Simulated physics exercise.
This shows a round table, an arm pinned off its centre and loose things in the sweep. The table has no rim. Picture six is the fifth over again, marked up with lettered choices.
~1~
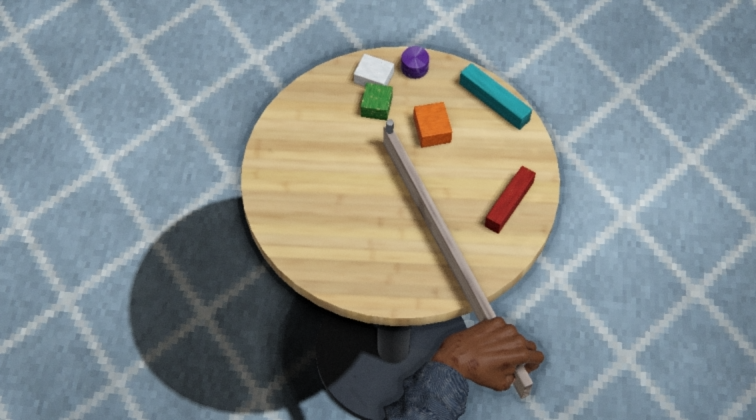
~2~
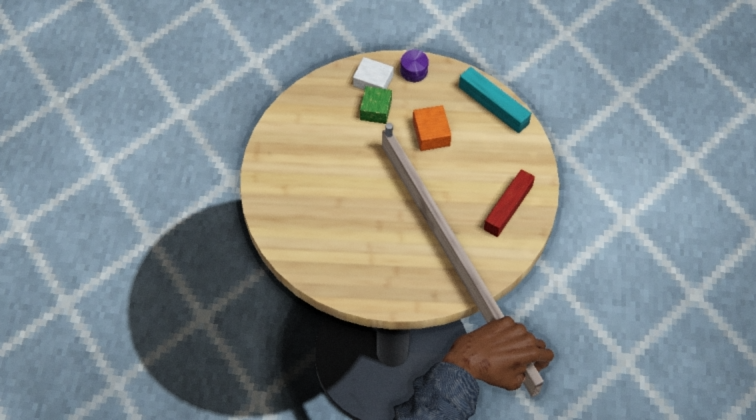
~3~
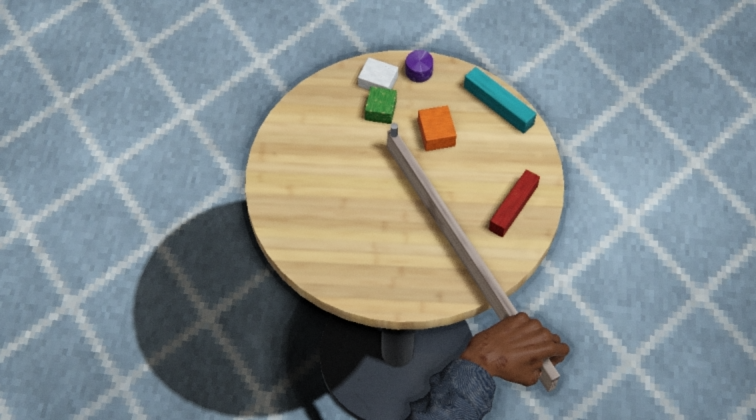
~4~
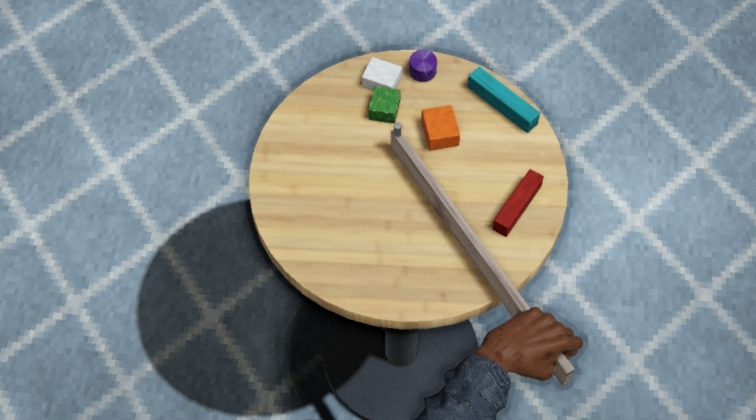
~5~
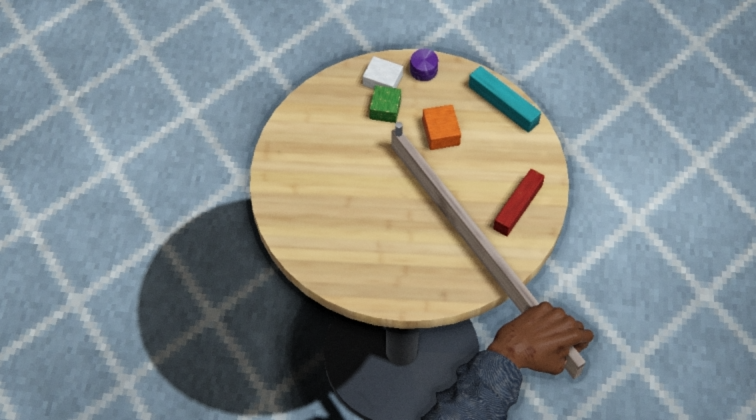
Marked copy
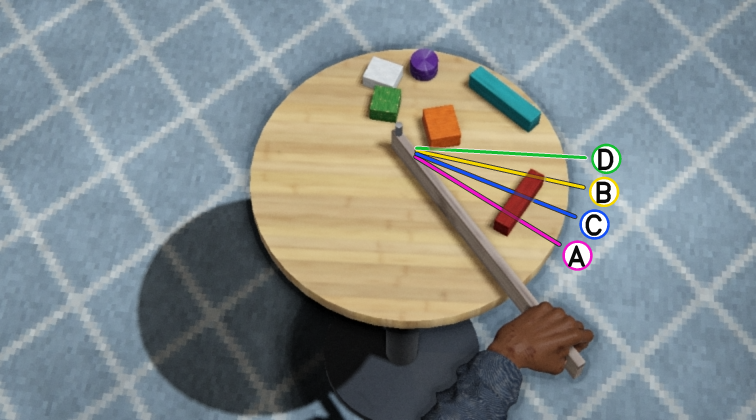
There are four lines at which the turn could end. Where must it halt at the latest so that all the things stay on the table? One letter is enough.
No farther than B.
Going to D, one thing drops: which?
It is the red bar.
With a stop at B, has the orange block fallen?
No.
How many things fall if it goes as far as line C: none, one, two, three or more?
In all, none.
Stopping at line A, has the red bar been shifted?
By then, yes.
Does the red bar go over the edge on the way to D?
Yes.
On the copy, A at (486, 200); B at (499, 169); C at (494, 185); D at (501, 153).
On B. First, arm (477, 188); red bar (529, 193); purple tin (424, 65).
Then, arm (491, 168); red bar (547, 165); purple tin (424, 65).
Finally, arm (496, 154); red bar (556, 146); purple tin (424, 65); nothing has fallen.
By contrast, A is safe but short; C is safe but short; D drops the red bar.
